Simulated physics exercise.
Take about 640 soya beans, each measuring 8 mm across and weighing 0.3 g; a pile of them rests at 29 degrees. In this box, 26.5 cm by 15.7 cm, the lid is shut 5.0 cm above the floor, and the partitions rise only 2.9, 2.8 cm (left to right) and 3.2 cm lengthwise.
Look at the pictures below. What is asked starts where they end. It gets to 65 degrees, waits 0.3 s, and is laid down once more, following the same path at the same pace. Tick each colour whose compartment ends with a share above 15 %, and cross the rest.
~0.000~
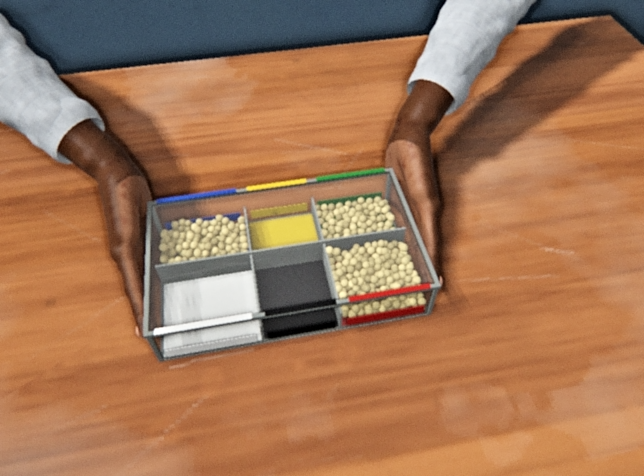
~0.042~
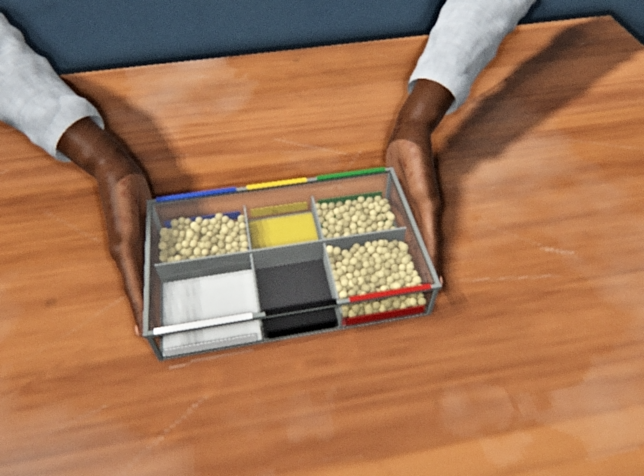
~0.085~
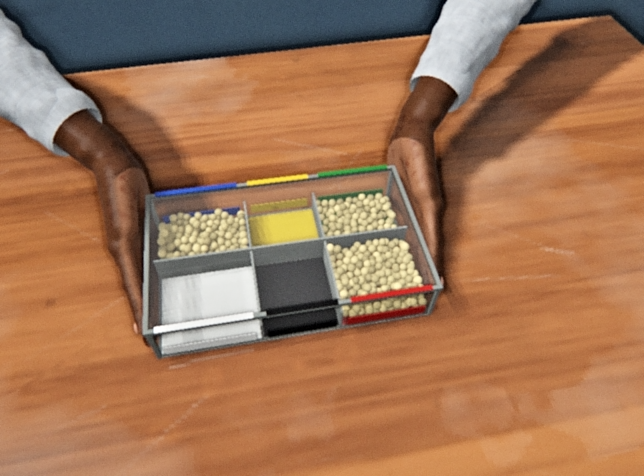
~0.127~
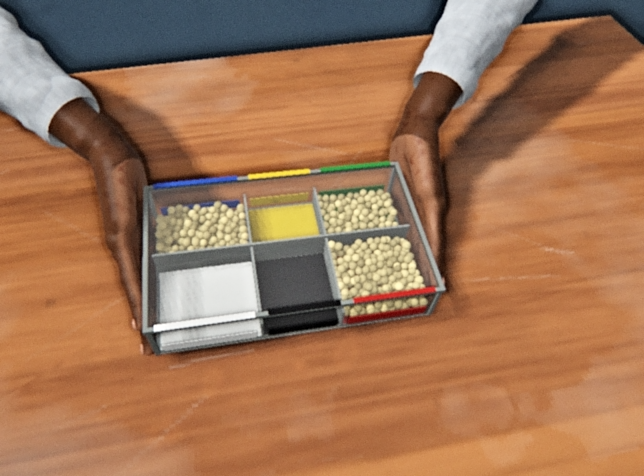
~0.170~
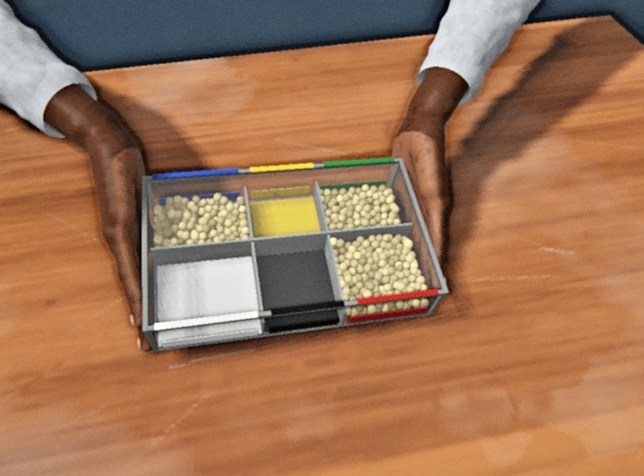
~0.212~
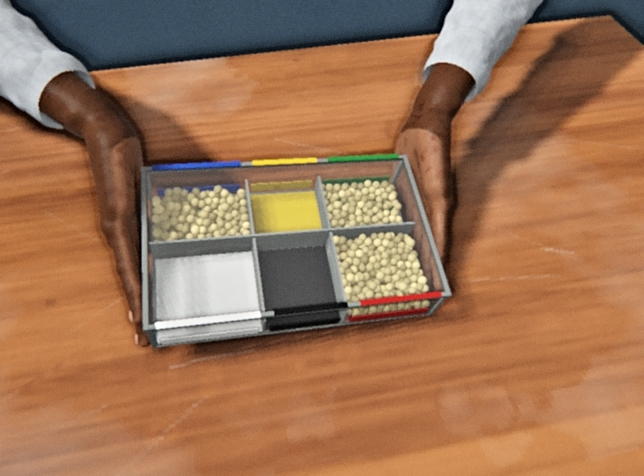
Red compartment: Tick. Blue compartment: Tick. Green compartment: Tick. Yellow compartment: Cross. White compartment: Cross. Black compartment: Cross.
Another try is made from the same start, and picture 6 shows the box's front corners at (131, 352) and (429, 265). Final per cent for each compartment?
Red 30; blue 30; green 10; yellow 0; white 15; black 15.
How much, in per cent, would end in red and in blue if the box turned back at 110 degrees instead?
You'd find red with 65 % and blue with 0 %.
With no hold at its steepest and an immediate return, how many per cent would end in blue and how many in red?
You'd end up with blue at 25 per cent and red at 45 per cent.
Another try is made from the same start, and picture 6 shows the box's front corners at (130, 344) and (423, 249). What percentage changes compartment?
Some 30 %.
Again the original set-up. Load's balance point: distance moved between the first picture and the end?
I'd put the distance at roughly 2.5 cm.
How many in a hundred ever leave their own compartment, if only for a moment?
I'd guess roughly 10 percent.
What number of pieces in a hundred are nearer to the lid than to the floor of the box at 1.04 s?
Roughly 20 per cent.
After 1.04 s, tilt 65 degrees; red 45 %, blue 25 %, green 20 %, black 5 %.
Then, at 1.59 s, tilt 34 degrees; red 45 %, blue 25 %, green 20 %, black 5 %.
After 2.20 s, tilt 0 degrees; red 45 %, blue 25 %, green 20 %, black 5 %.
By 2.8 s all is still; red 45 %, blue 25 %, green 20 %, yellow 0 %, white 0 %, black 5 %.
